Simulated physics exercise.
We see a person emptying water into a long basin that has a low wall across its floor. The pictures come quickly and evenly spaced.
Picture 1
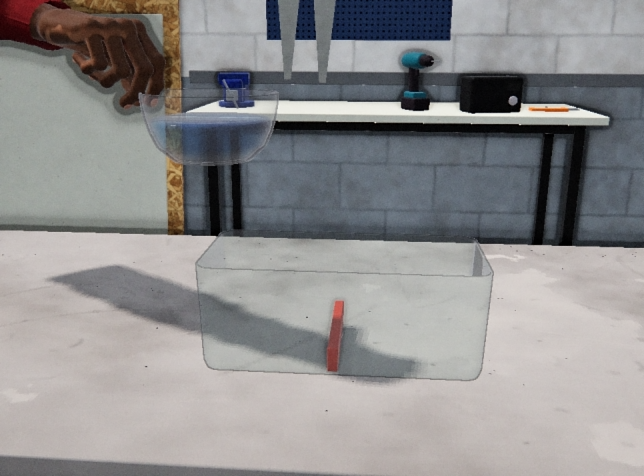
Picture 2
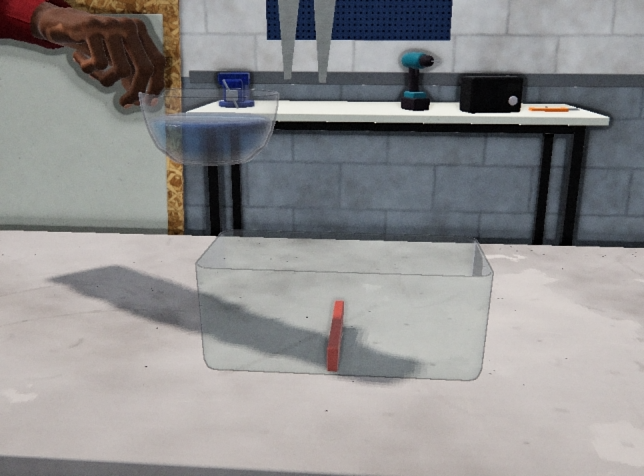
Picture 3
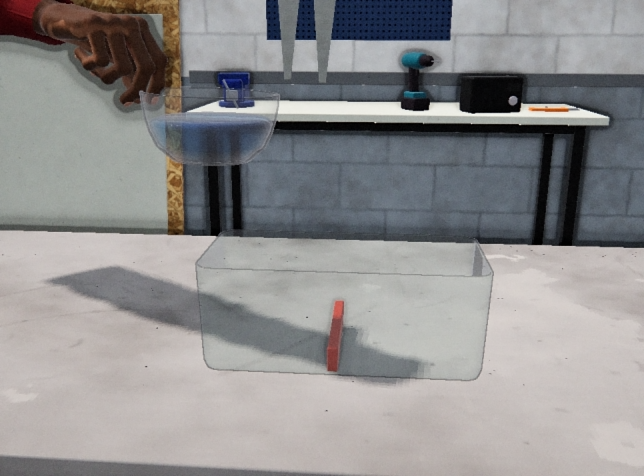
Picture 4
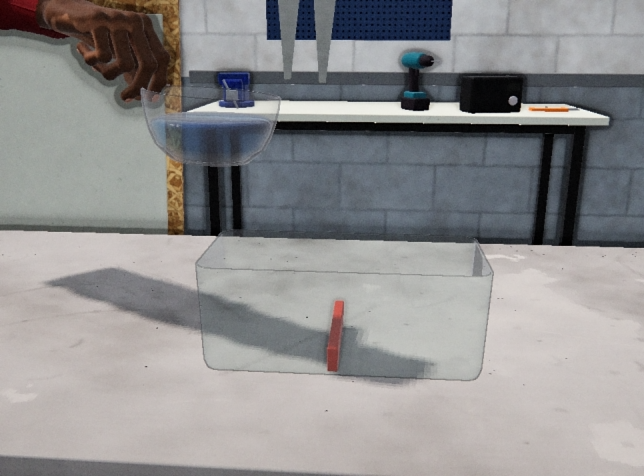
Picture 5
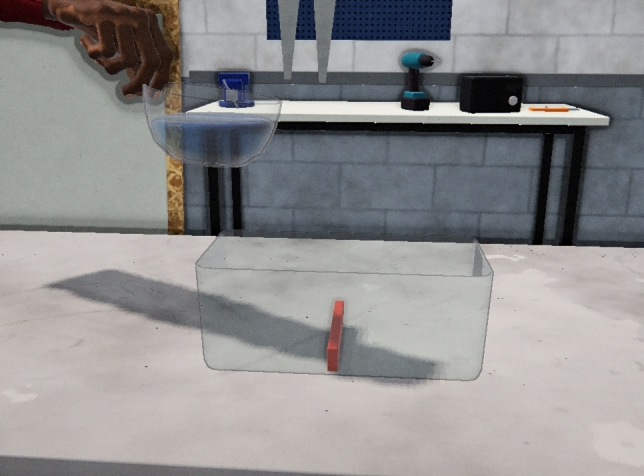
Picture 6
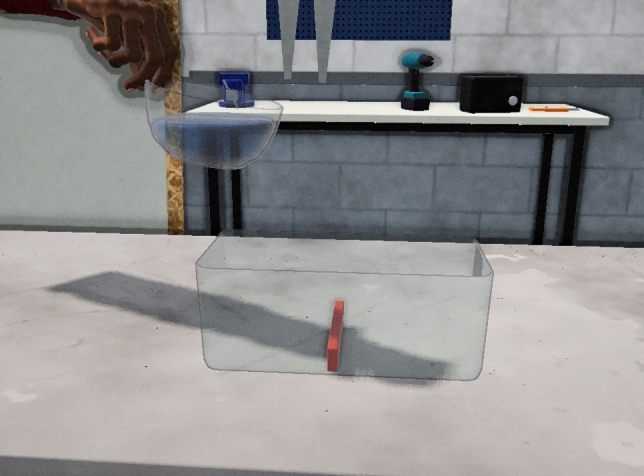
A hand slowly tilts a clear bowl of blue water above a clear basin.
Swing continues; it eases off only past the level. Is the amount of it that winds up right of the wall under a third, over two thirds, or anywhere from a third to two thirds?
A third to two thirds.
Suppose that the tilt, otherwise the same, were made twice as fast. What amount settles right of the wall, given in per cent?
About 30 in a hundred.
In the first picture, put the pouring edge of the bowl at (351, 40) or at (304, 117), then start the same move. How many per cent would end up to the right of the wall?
The first start yields 90 per cent, the second 70 per cent.
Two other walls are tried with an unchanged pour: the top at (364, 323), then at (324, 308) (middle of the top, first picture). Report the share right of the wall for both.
About 5 % for the first and about 60 % for the second.
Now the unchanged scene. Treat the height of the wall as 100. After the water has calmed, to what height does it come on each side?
It settles around 50 on the left side and around 40 on the right side.
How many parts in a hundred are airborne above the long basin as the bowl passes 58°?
About 25 %.
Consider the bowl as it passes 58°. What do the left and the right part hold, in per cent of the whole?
Left: 5 %; right: 0 %.
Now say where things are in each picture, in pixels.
The first frame shows tilt 0°; pouring edge (277, 95); surface from (153, 118) to (272, 120); the long basin's rim runs from (210, 248) to (484, 256); the wall's top is at (336, 324).
The second frame shows tilt 1°; pouring edge (277, 96); surface from (153, 118) to (272, 120).
The third frame shows tilt 2°; pouring edge (278, 98); surface from (153, 117) to (273, 121).
The fourth frame shows tilt 4°; pouring edge (279, 101); surface from (154, 117) to (274, 121).
The fifth frame shows tilt 8°; pouring edge (280, 105); surface from (155, 118) to (274, 121).
The sixth frame shows tilt 12°; pouring edge (281, 110); surface from (157, 118) to (277, 121).
A moment on, the bowl is tipped part way and 67 per cent is still to pour, 6 is left of the wall and 0 right of it.
Next, the bowl is tipped on its side and 11 per cent is still to pour, 33 is left of the wall and 43 right of it.
Then the bowl is tipped on its side and 0 per cent is still to pour, 53 is left of the wall and 46 right of it.
Later the bowl is tipped on its side and 0 per cent is still to pour, 53 is left of the wall and 46 right of it.
Finally, 53 per cent lies left of the wall, 46 right of it and 1 outside.
